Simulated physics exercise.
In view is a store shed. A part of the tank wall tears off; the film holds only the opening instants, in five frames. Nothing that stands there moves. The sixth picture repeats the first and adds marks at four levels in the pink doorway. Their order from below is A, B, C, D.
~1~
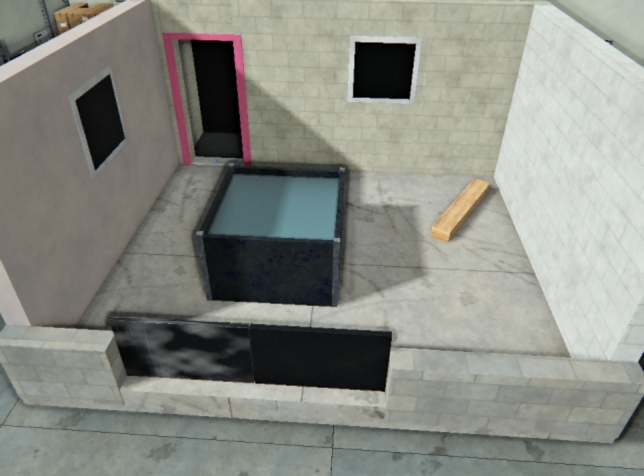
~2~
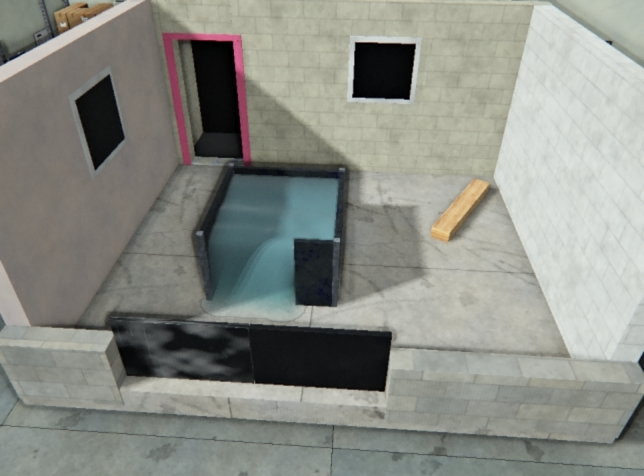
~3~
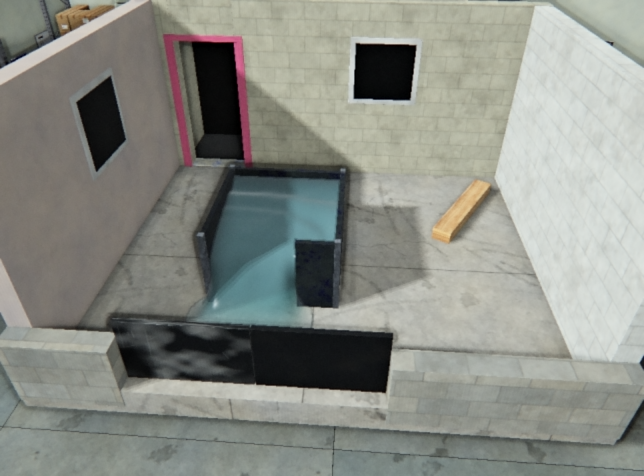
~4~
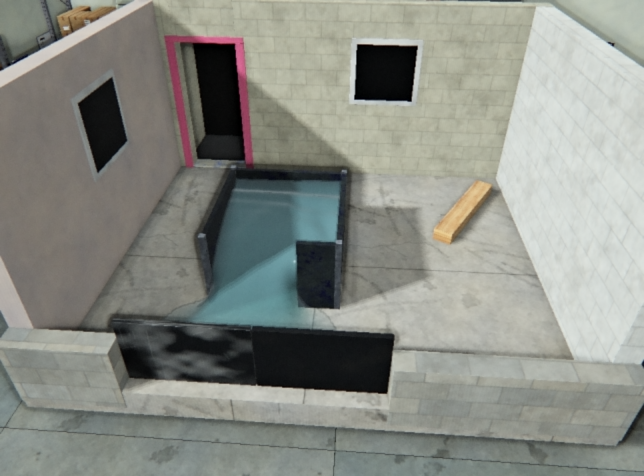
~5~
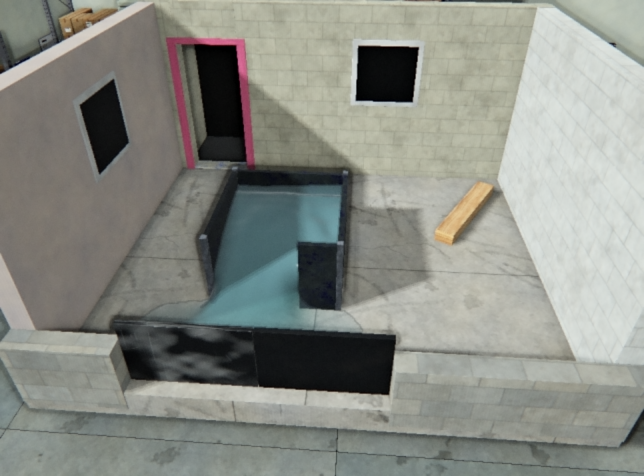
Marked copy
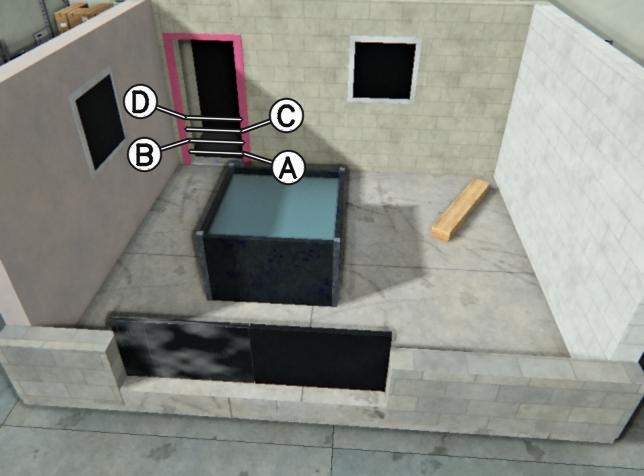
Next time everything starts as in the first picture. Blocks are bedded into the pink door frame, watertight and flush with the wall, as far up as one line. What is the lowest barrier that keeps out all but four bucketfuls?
The limit is A.
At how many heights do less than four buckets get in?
All of the four.
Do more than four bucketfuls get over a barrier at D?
No.
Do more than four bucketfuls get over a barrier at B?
No.
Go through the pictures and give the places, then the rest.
Water in the tank at rest, its middle at (279, 206); foot of the pink doorway at (218, 165); shut gate at (251, 335).
Water covers 1 % of the ground and shows as far out as (298, 308).
Water covers 4 % of the ground and shows as far out as (298, 313).
Water covers 8 % of the ground and shows as far out as (186, 312).
Water covers 11 % of the ground and shows as far out as (189, 309).
On the marked copy, A at (217, 152); B at (215, 141); C at (214, 130); D at (212, 118); from the bottom up A, B, C, D.
Choosing A, nothing gets over.
Choosing B, nothing gets over.
Choosing C, nothing gets over.
Choosing D, nothing gets over.
